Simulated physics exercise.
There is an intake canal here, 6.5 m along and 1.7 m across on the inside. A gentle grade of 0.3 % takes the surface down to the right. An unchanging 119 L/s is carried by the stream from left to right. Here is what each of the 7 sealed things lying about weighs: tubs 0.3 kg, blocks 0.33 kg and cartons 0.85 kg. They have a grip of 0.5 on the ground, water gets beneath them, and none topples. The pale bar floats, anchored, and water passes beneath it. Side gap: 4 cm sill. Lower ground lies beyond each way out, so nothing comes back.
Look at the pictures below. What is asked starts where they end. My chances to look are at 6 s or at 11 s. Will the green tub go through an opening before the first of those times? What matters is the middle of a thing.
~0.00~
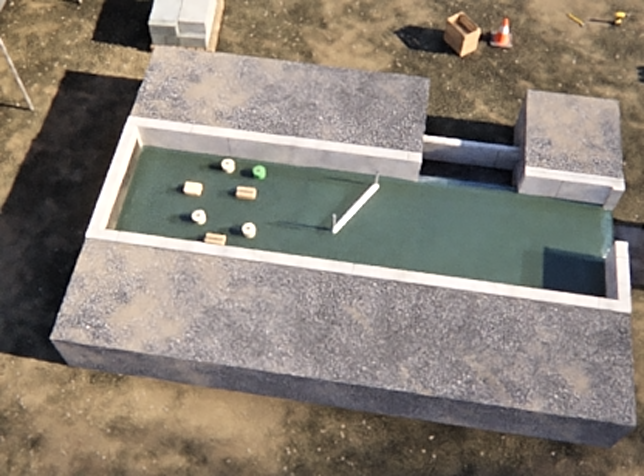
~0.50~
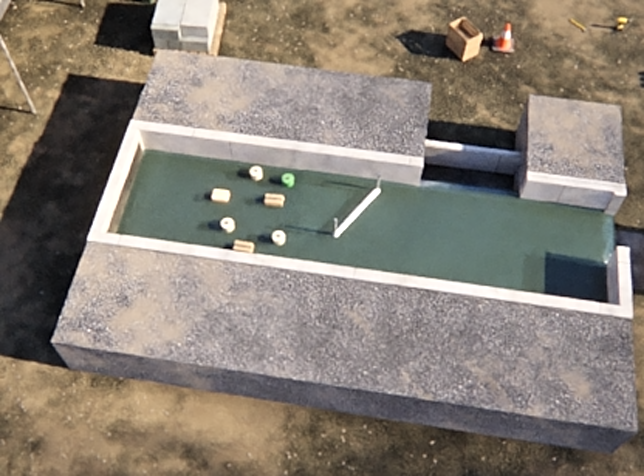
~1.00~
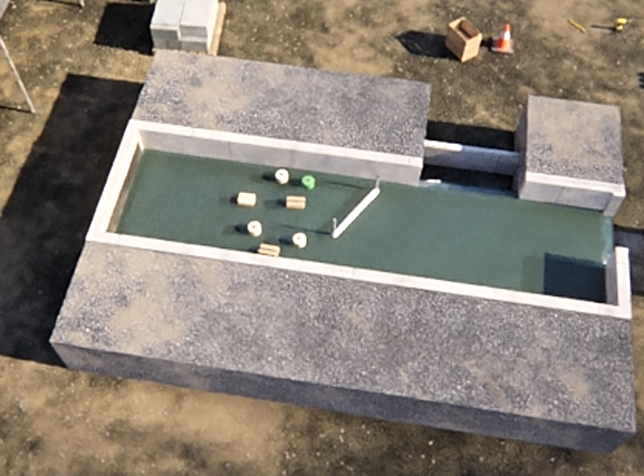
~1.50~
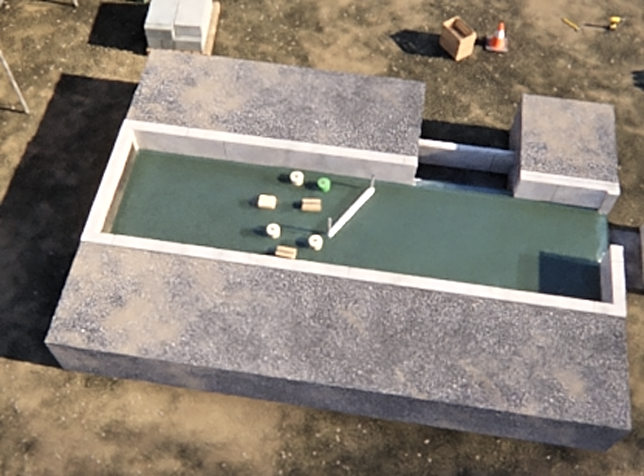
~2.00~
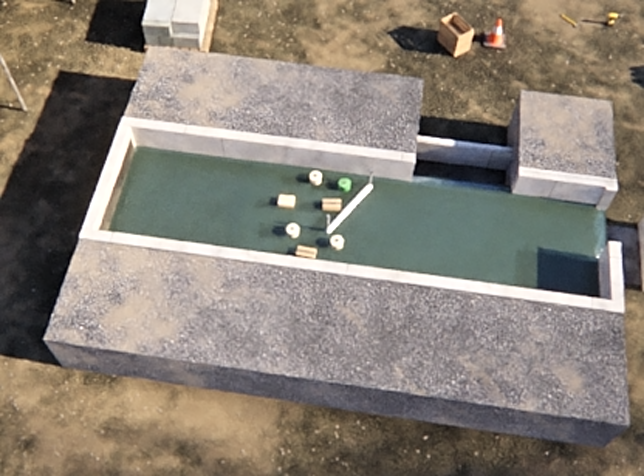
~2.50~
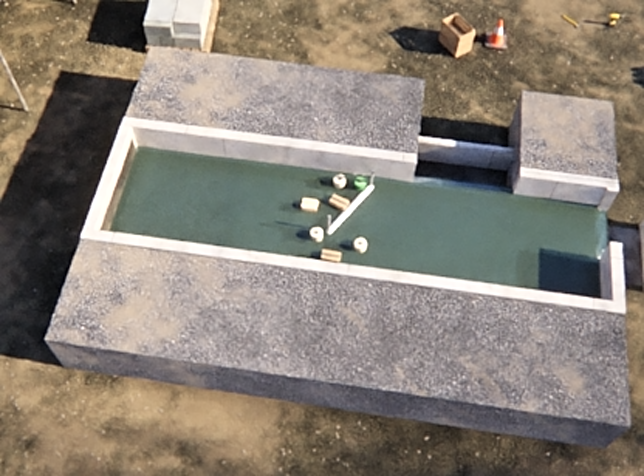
It is going to hold on past the later limit.
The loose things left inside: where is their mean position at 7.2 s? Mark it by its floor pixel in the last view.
I'd say about (416, 224) in the last view.
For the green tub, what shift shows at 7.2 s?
Shift: About 150 cm.
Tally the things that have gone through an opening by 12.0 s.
That makes 2 by then.
After 3.5 s the green tub is near (367, 176), 1.6 m from its start, afloat; 0 of 7 are out; 7 afloat.
After 7.2 s the green tub is near (367, 176), 1.6 m from its start, afloat; 0 of 7 are out; 7 afloat.
After 12.0 s the green tub is near (367, 176), 1.6 m from its start, afloat; 2 of 7 are out; 5 afloat.
After 16.0 s the green tub is near (367, 175), 1.6 m from its start, afloat; 3 of 7 are out; 4 afloat.
